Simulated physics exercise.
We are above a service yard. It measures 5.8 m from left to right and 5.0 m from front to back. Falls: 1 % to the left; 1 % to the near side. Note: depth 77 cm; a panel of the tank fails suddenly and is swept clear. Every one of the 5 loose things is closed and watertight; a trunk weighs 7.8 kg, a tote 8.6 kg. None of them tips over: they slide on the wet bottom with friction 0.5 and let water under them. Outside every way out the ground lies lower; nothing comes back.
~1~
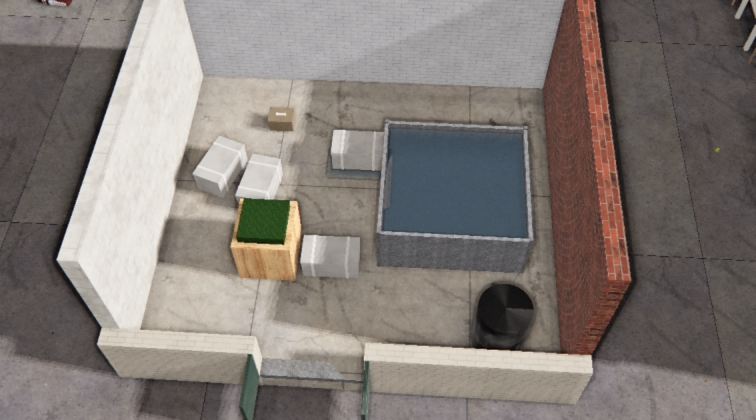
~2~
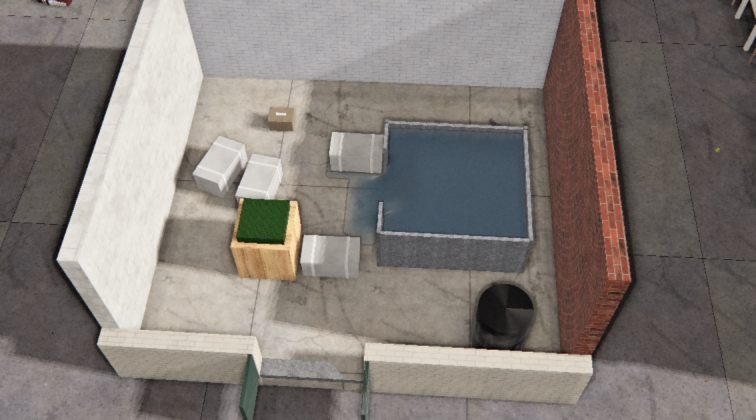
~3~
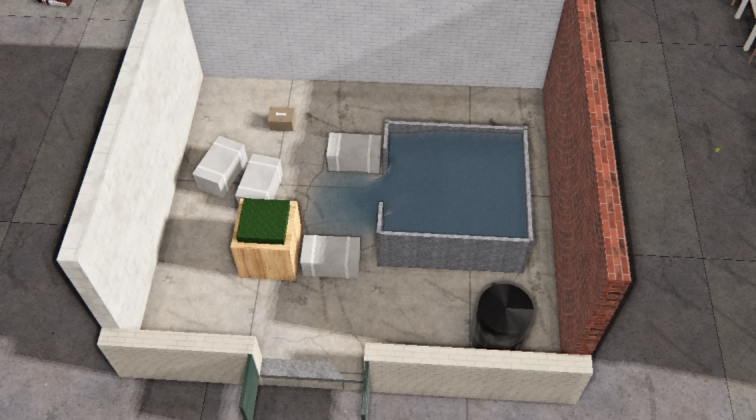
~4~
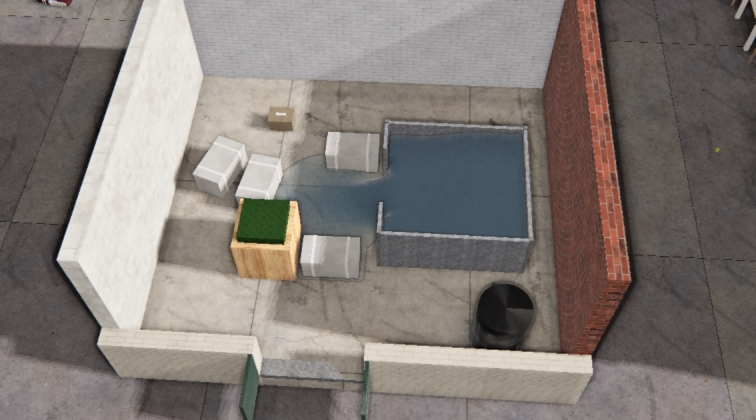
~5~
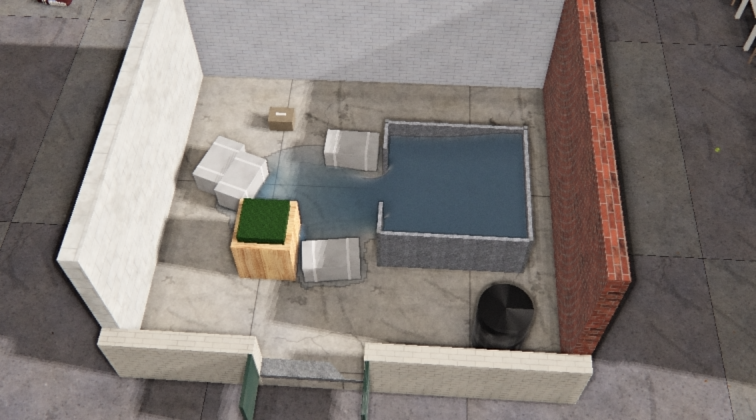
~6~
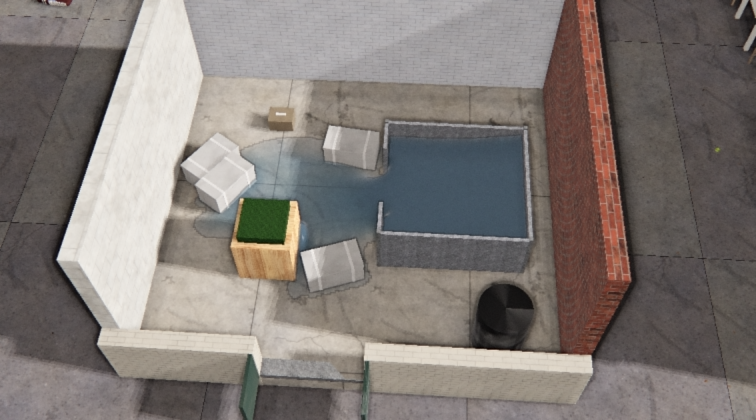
A big square tank in a walled yard burst open on its left side, and water spread leftward across the floor, pushing two pale boxes toward the left wall and slightly turning two others nearby.
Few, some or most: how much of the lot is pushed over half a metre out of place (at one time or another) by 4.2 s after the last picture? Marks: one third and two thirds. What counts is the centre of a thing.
It is at least two thirds.
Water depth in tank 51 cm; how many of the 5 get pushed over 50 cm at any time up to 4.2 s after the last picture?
Count: 4.
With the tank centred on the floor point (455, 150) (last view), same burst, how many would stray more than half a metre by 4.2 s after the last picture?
The count would be 4.
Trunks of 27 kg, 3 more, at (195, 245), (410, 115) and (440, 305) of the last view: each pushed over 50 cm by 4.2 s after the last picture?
Going through them, I'd say exceeds it, exceeds it and finally falls short.
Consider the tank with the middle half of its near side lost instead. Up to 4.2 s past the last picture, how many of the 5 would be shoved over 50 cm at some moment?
The answer would then be 3.
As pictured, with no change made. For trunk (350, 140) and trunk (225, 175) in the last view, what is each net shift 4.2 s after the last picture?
Shifts in order: 60 cm; 120 cm.
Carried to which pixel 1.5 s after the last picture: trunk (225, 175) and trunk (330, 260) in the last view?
Roughly (205, 133), then roughly (380, 295).
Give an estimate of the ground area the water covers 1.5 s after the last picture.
About 18 m2.
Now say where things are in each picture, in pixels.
The first picture shows a trunk at (258, 177) rests on the ground; a trunk at (358, 142), on the bottom; 3.8 m2 under water; 0 of 5 have shifted.
The second picture shows a trunk at (258, 177), on the bottom; a trunk at (357, 145) rests on the ground; 4.5 m2 under water; 0 of 5 have shifted.
The third picture shows a trunk at (258, 177) rests on the ground; a trunk at (354, 145), on the bottom, 7 cm from its start; water covers 5.4 m2; 1 of 5 have shifted.
The fourth picture shows a trunk at (258, 177) rests on the ground; a trunk at (353, 144), on the bottom, 10 cm from its start; 6.3 m2 under water; 1 of 5 have shifted.
The fifth picture shows a trunk at (241, 174) rests on the ground, 27 cm from its start; a trunk at (352, 142), on the bottom, 13 cm from its start; 7.1 m2 under water; 3 of 5 have shifted.
The sixth picture shows a trunk at (224, 175) rests on the ground, 51 cm from its start; a trunk at (352, 140) rests on the ground, 16 cm from its start; water covers 8.4 m2; 4 of 5 have shifted.
Then, 0.4 s after the last picture 2 of 5 are over 50 cm from their spots; 1 afloat.
Then, 1.5 s after the last picture 4 of 5 are over 50 cm from their spots; 2 afloat.
Then, 2.8 s after the last picture 3 of 5 are over 50 cm from their spots; 3 afloat.
Then, 4.2 s after the last picture 5 of 5 are over 50 cm from their spots, and 5 have been at some point; 3 afloat.
